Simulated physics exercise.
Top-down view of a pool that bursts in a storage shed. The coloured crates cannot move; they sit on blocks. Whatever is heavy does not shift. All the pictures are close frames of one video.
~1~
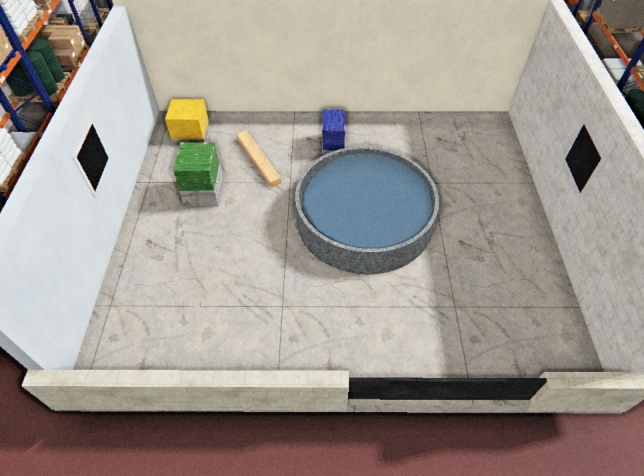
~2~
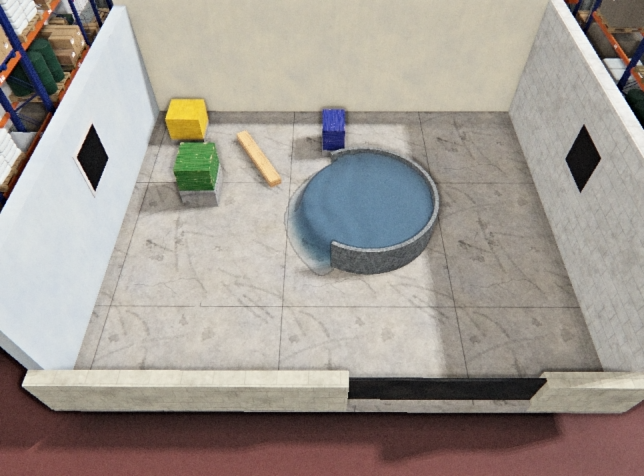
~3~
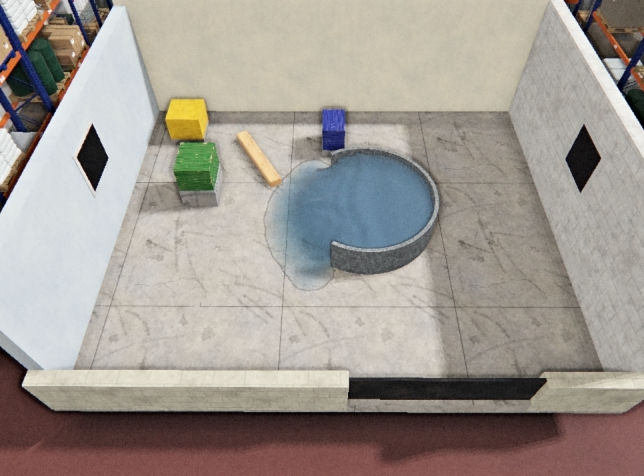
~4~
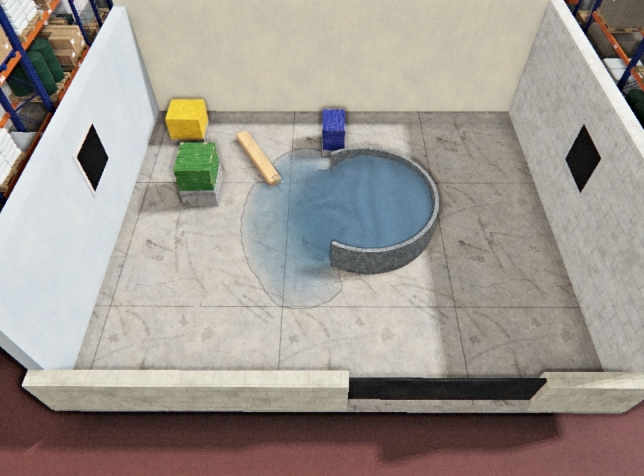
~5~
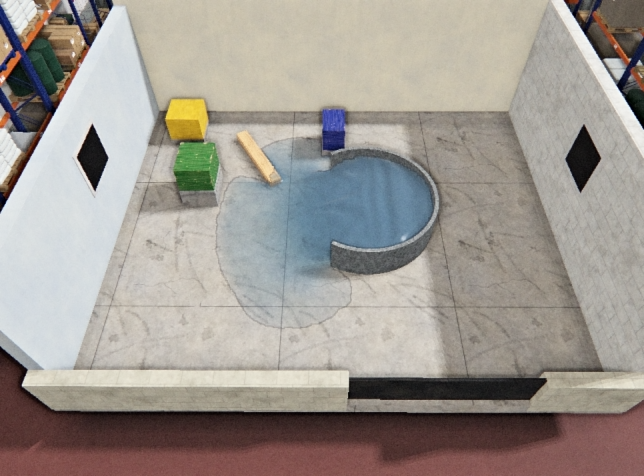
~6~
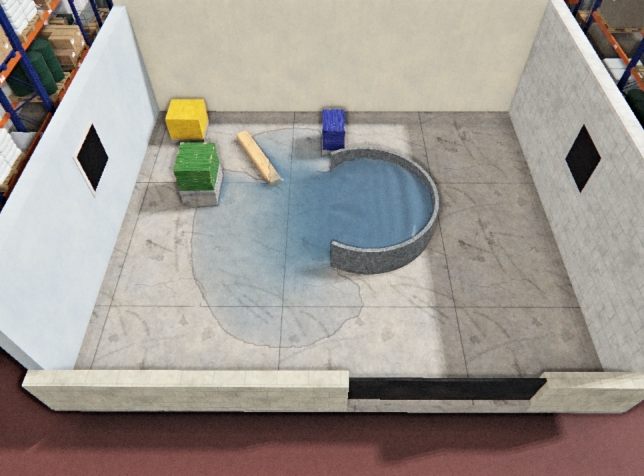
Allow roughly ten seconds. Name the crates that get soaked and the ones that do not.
Green crate: Dry, blue crate: Dry, yellow crate: Wet.
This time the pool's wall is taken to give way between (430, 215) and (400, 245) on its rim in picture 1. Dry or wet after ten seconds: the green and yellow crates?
The green one is spared, the yellow one is safe.
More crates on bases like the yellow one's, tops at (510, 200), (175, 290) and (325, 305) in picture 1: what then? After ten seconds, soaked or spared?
Going through them in order, the first is not reached, the second is overtopped and the third is overtopped.
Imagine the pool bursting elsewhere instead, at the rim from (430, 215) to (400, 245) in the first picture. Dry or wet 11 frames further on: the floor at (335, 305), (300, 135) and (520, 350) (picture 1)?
So it's nothing at the first, nothing at the second and liquid at the third.
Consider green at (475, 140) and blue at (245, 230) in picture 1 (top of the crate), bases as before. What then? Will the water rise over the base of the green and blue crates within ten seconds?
The green crate is untouched, and the blue one is flooded.
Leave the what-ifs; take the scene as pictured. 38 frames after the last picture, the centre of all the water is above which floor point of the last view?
Roughly (252, 224).
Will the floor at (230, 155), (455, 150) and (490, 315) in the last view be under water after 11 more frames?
Going through them one by one, the first is waterlogged, the second spared and the third spared.
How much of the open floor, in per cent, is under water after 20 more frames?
Roughly 50 percent.
A moment on, water covers 40 % of the floor; the green crate water round its plinth, the blue crate water round its plinth, the yellow crate water round its plinth.
Next, water covers 45 % of the floor; the green crate water round its plinth, the blue crate water round its plinth, the yellow crate water round its plinth.
Then, water covers 50 % of the floor; the green crate water round its plinth, the blue crate water round its plinth, the yellow crate water round its plinth.
Later, water covers 75 % of the floor; the green crate water round its plinth, the blue crate water round its plinth, the yellow crate water round its plinth.
In the end, water covers 100 % of the floor; the green crate stayed above the water, the blue crate stayed above the water, the yellow crate was topped.
